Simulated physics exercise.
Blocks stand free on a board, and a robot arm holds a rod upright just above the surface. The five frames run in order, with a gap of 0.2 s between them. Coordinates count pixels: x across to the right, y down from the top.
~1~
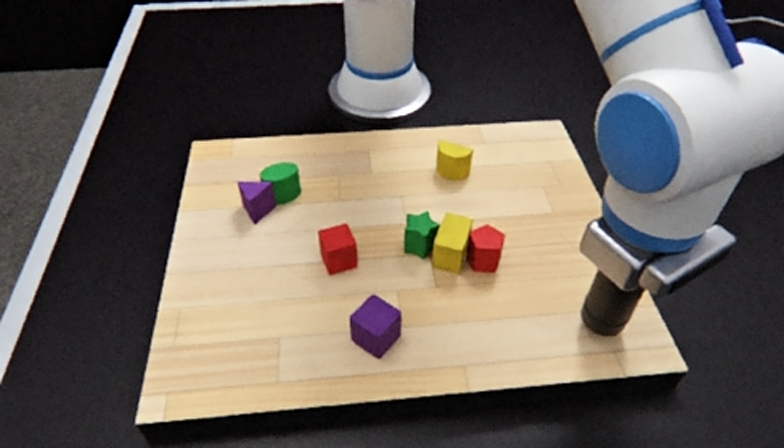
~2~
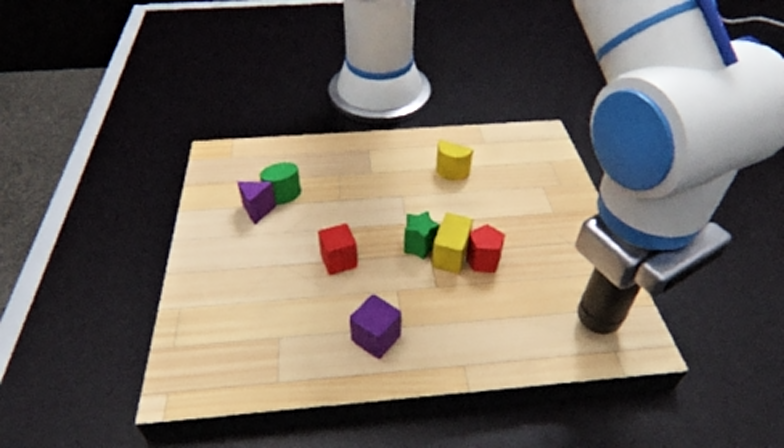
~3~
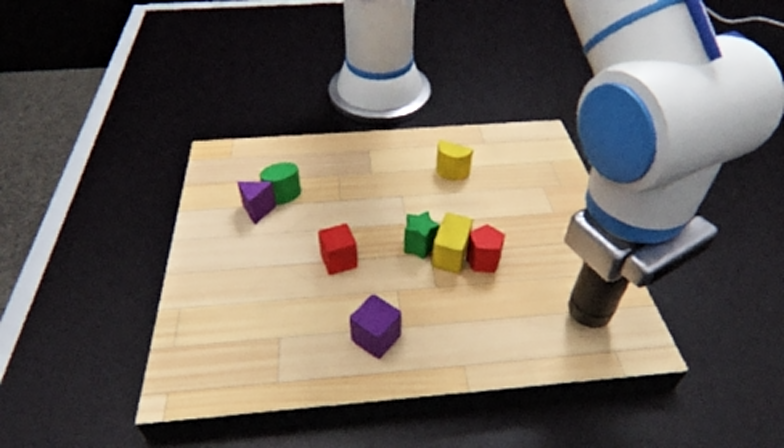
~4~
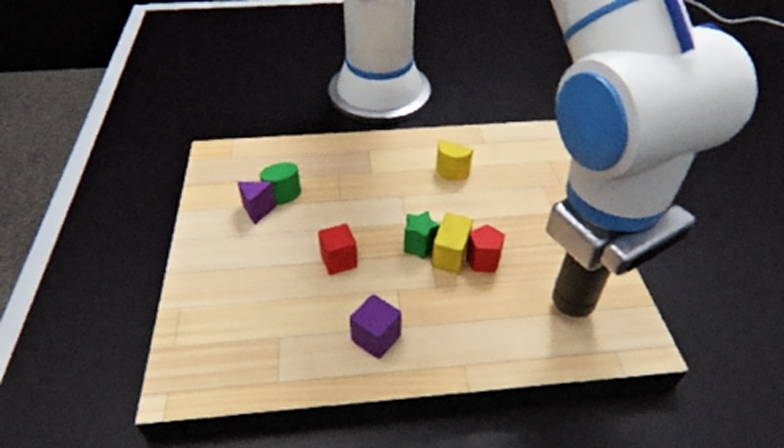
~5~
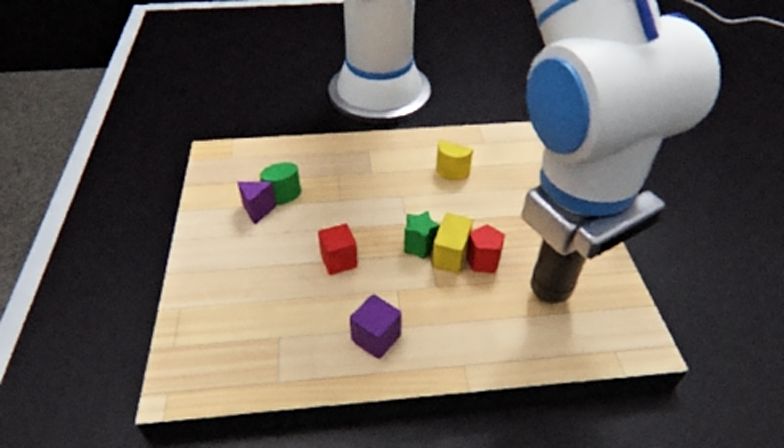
A robot arm moves its upright rod a short way left across the wooden board.
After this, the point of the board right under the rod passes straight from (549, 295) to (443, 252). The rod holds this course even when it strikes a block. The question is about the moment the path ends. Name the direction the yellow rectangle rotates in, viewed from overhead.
Rotation: Counter-clockwise.
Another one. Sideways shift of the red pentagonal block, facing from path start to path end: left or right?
Over to the right.
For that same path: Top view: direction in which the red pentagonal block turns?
Looking down, my answer is that the red pentagonal block rotates clockwise.
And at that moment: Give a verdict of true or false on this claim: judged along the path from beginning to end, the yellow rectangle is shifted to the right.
It is true.
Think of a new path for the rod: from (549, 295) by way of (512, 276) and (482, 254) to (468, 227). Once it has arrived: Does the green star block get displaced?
Going by the path, yes.
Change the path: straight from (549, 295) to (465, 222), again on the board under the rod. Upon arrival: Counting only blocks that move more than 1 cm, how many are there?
Three or more will move.
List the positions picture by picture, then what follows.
Lower end of the rod (603, 319), tops of blocks, green star block (421, 222), yellow rectangle (454, 230), red pentagonal block (488, 237), in the first frame.
Rod (599, 317), blocks as before, in the second frame.
Rod (589, 311), blocks as before, in the third frame.
Rod (573, 301), blocks as before, in the fourth frame.
Rod (551, 287), green star block (421, 222), yellow rectangle (454, 230), red pentagonal block (488, 237), in the fifth frame.
What follows on the original path. One third of the way, rod (514, 272); nothing pushed yet.
Two thirds of the way, rod (478, 258); green star block (397, 216), turned 35° anticlockwise; yellow rectangle (428, 214); red pentagonal block (458, 220), turned 30° clockwise.
At the end, rod (444, 244); green star block (369, 208), turned 50° anticlockwise; yellow rectangle (397, 199), turned 25° anticlockwise; red pentagonal block (430, 204), turned 45° clockwise.
